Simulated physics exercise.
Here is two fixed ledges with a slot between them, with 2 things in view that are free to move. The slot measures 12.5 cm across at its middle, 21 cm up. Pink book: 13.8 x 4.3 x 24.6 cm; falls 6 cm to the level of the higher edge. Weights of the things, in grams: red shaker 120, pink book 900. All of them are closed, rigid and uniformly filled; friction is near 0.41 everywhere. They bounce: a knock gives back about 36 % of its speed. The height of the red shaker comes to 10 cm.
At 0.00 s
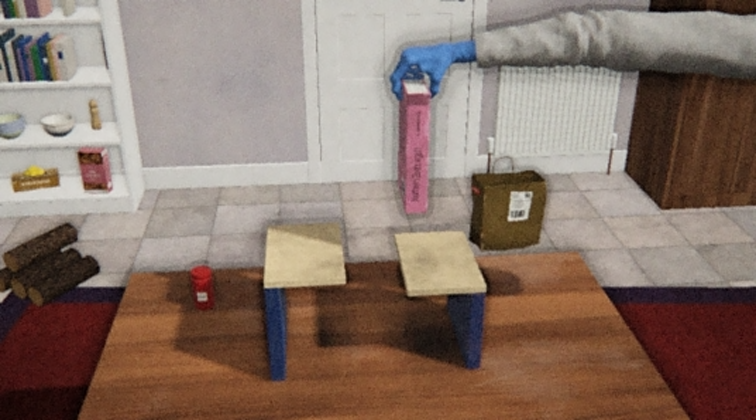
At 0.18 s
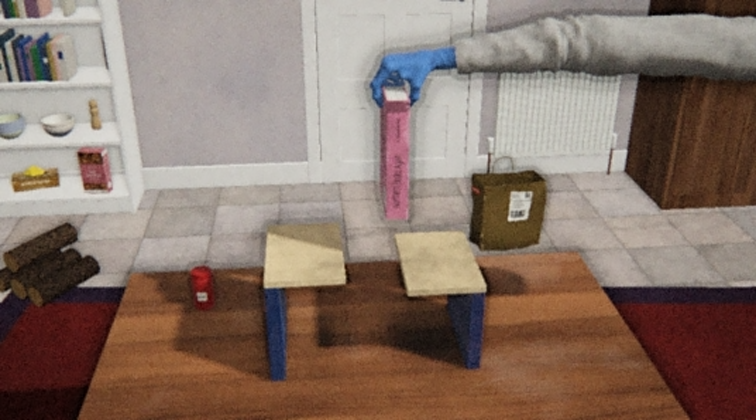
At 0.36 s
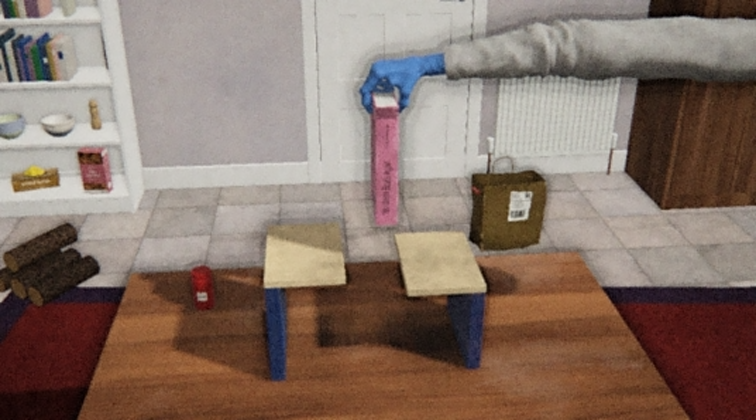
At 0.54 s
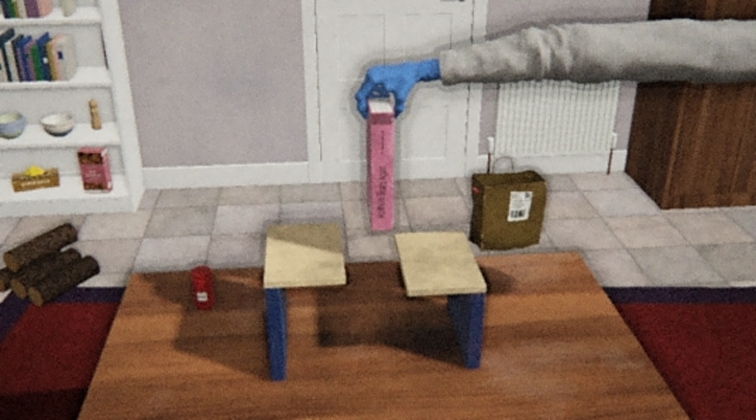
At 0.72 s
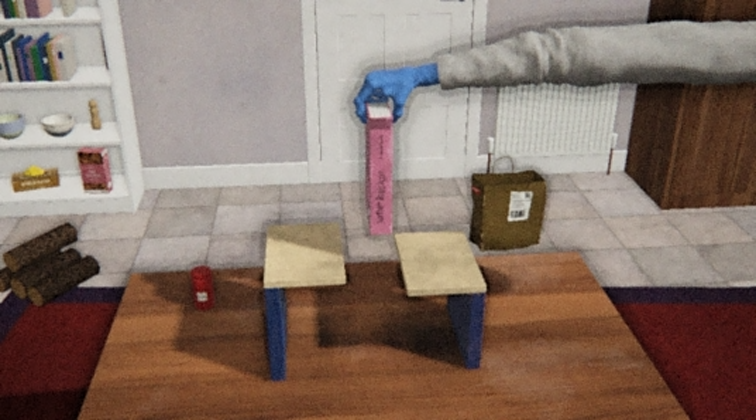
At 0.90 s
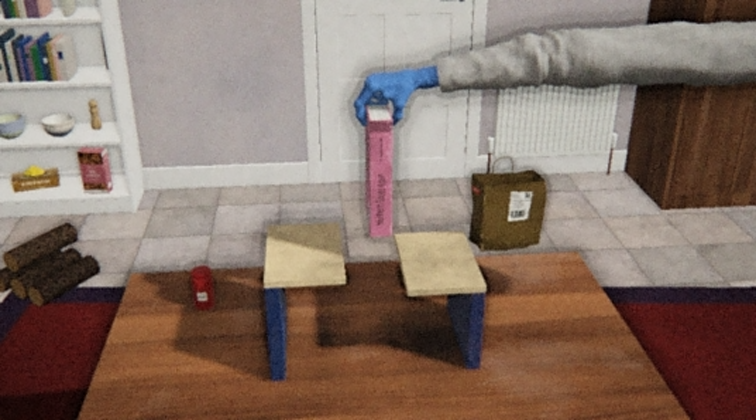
We see a blue-gloved hand holding a pink book upright above two small blue-legged platforms on a wooden table, moving it slightly left and down, then keeping it still above the gap while a red shaker stays put.
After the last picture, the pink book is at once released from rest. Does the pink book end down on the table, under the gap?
Well, the book gets through in the end.
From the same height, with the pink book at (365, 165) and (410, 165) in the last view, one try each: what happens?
First through, then stuck.
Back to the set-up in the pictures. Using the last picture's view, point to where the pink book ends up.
Roughly (378, 295).
After 1.10 s, pink book moved 5 cm near (378, 189).
After 1.20 s, pink book moved 20 cm near (378, 252).
After 1.40 s, pink book moved 28 cm near (378, 287).
In the end (1.9 s), not toppled but over 4 cm from the start, pink book; red shaker under 4 cm from the start. At the end, from the last picture's camera, pink book near (378, 295). The book reaches the table.
